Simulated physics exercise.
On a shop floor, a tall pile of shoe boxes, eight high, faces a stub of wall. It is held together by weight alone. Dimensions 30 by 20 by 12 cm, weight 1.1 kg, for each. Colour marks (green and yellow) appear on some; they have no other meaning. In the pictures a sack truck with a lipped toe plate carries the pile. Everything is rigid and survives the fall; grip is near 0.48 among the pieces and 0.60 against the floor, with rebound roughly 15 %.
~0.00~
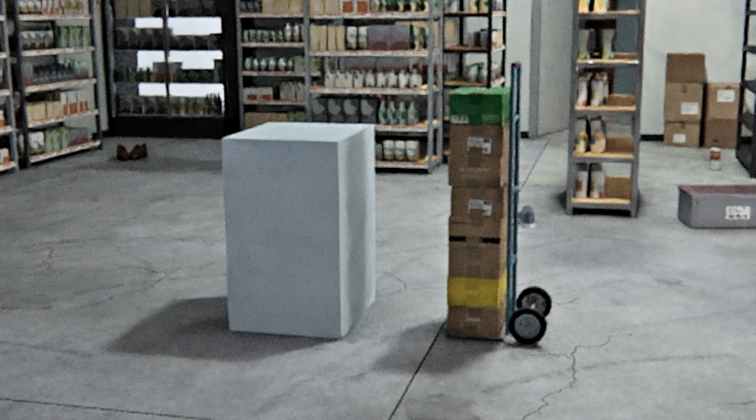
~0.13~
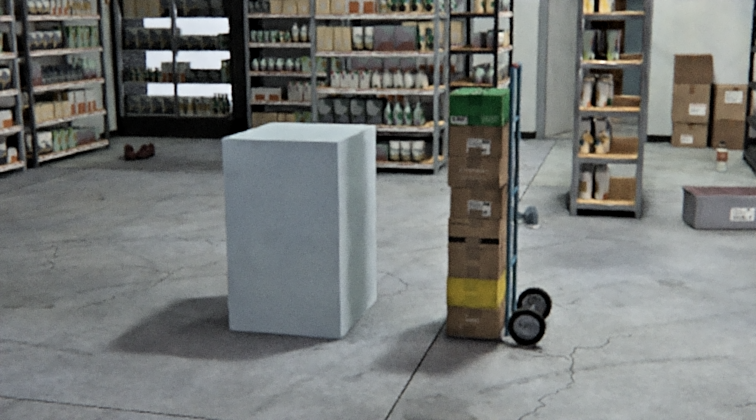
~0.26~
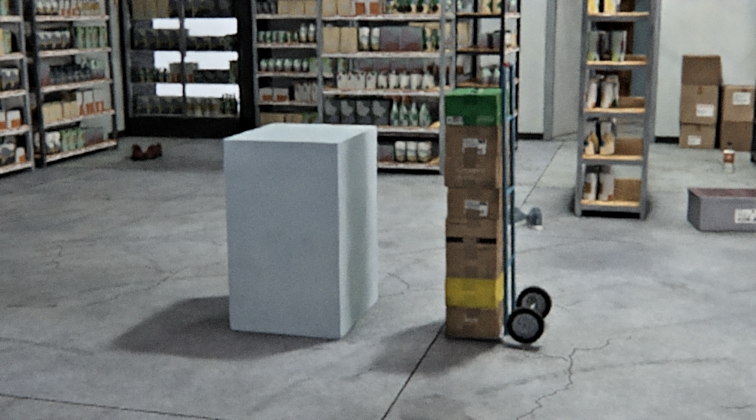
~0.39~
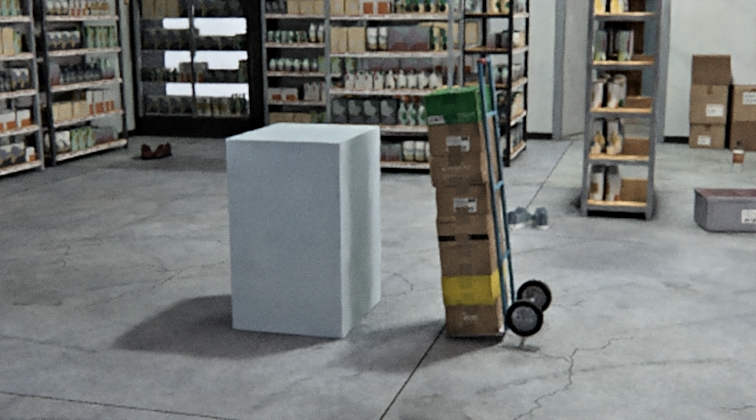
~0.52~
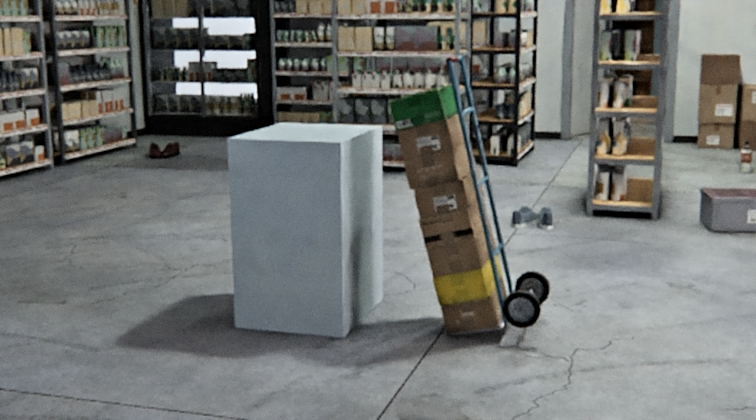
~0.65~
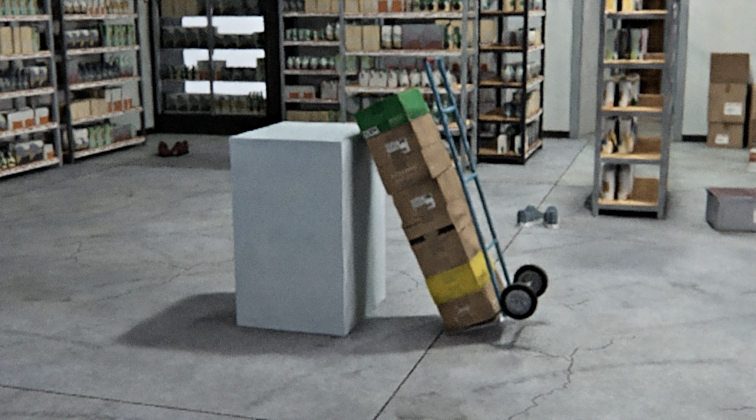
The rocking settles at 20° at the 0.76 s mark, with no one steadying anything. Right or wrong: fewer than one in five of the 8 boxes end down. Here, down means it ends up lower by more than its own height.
Right.
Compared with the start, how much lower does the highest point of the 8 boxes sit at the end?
About 0 cm lower.
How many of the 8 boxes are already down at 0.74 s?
I make it 0 by that time.
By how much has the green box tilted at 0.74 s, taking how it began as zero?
I'd put it at roughly 40 degrees away from its starting angle.
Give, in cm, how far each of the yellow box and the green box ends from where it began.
Estimate: Yellow near 10 cm, green near 40 cm.
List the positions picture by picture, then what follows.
In the first picture (pixels give the middle of a visible side; the camera moves round a little), truck frame (512, 122) 0° forward; green box (476, 109); yellow box (472, 293); none has stirred.
Truck frame (512, 123) 0° forward; green box (475, 110), in the second picture.
Truck frame (504, 122) 2° forward; green box (470, 110) 16 mm from its place; movement in 4 of them, in the third picture.
Truck frame (485, 118) 7° forward; green box (451, 109) 6° from how it stood; yellow box (467, 291) 6° from how it stood; steepest lean 6°, the box at (471, 320); movement in 8 of them, in the fourth picture.
Truck frame (461, 114) 13° forward; green box (417, 111) 15° from how it stood; yellow box (460, 288) 15° from how it stood; steepest lean 15°, the box at (425, 140); movement in 8 of them, in the fifth picture.
Truck frame (441, 113) 18° forward; green box (380, 117) 24° from how it stood; yellow box (452, 284) 24° from how it stood; steepest lean 24°, the box at (393, 145); movement in 8 of them, in the sixth picture.
After 0.71 s, none of the 8 boxes down, 8 disturbed; green box 33° from how it stood, 39 mm lower; yellow box 29° from how it stood.
After 0.74 s, none of the 8 boxes down, 8 disturbed; green box 37° from how it stood; yellow box 29° from how it stood.
In the end (1.8 s), none of the 8 boxes down, 8 disturbed; green box 29° from how it stood, 45 mm lower; yellow box 29° from how it stood. That is 0 per cent. From the last view, middles, green box near (381, 116), yellow box near (457, 274).
